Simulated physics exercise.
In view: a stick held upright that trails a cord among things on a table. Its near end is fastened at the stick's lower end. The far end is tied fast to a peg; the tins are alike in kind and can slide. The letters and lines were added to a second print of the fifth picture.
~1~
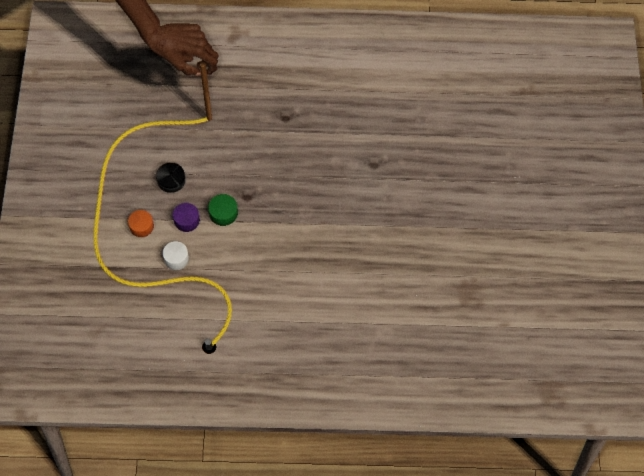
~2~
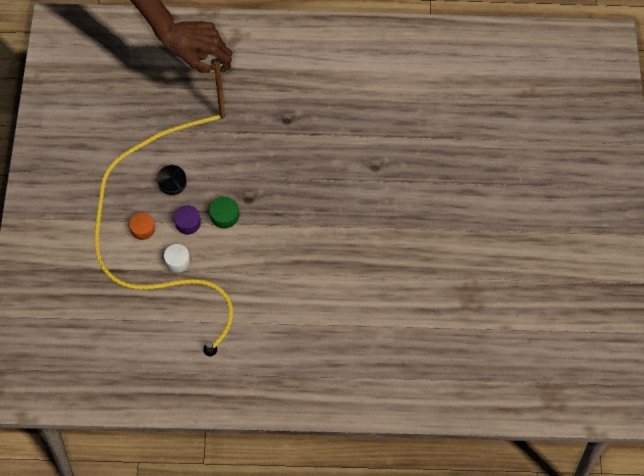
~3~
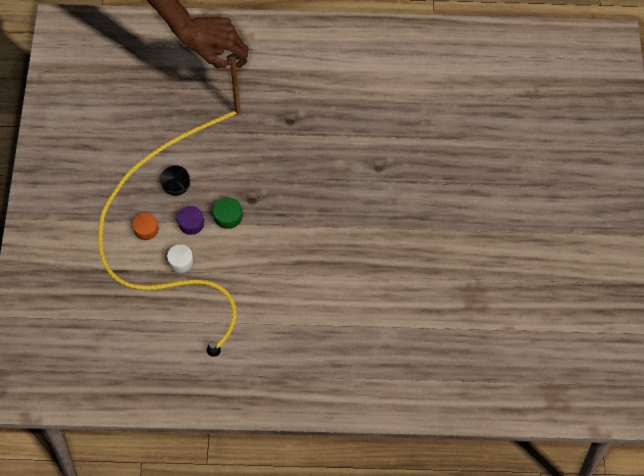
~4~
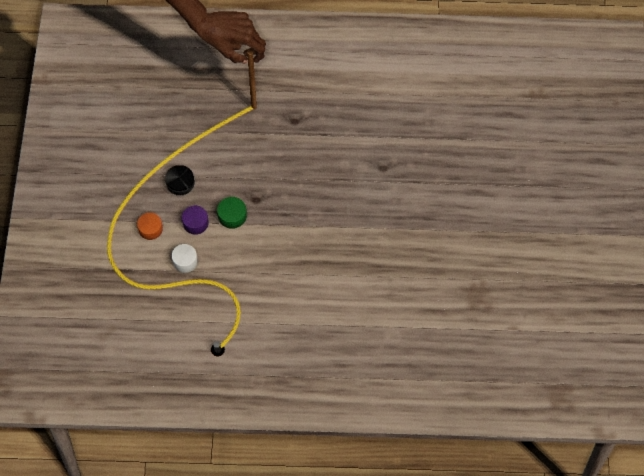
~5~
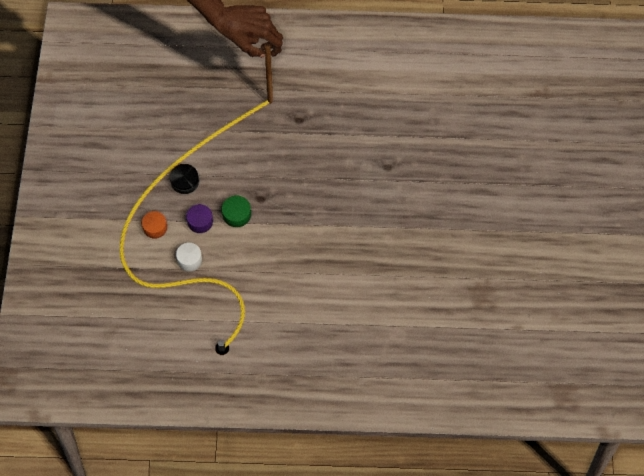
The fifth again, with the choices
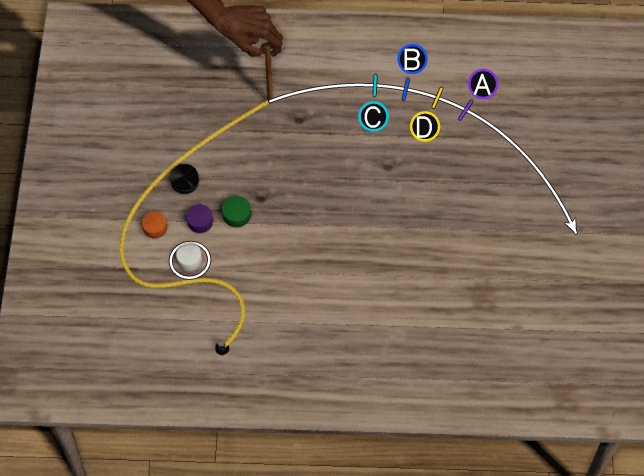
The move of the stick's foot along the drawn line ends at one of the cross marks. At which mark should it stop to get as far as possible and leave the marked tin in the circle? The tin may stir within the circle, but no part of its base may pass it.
It should halt at B.
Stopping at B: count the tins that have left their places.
By then, three.
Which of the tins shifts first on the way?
The orange tin.
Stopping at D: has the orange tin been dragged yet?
Yes.
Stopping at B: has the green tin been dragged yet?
No.
On the marked copy, A at (466, 110); B at (406, 89); C at (375, 85); D at (437, 98); the ring at (190, 260); the route from (270, 101) via (454, 104) to (576, 233).
Taking B. A third of the way, foot of the stick (317, 89); white tin (189, 257).
Two thirds of the way, foot of the stick (364, 85); orange tin (165, 224); white tin (189, 257).
When it is over, foot of the stick (406, 90); orange tin (182, 223); black tin (213, 196); white tin (189, 257); purple tin (207, 220); the white tin is still in its ring.
As for the rest, A drags the ringed tin to (216, 261); C is safe but short; D drags the ringed tin to (204, 257).
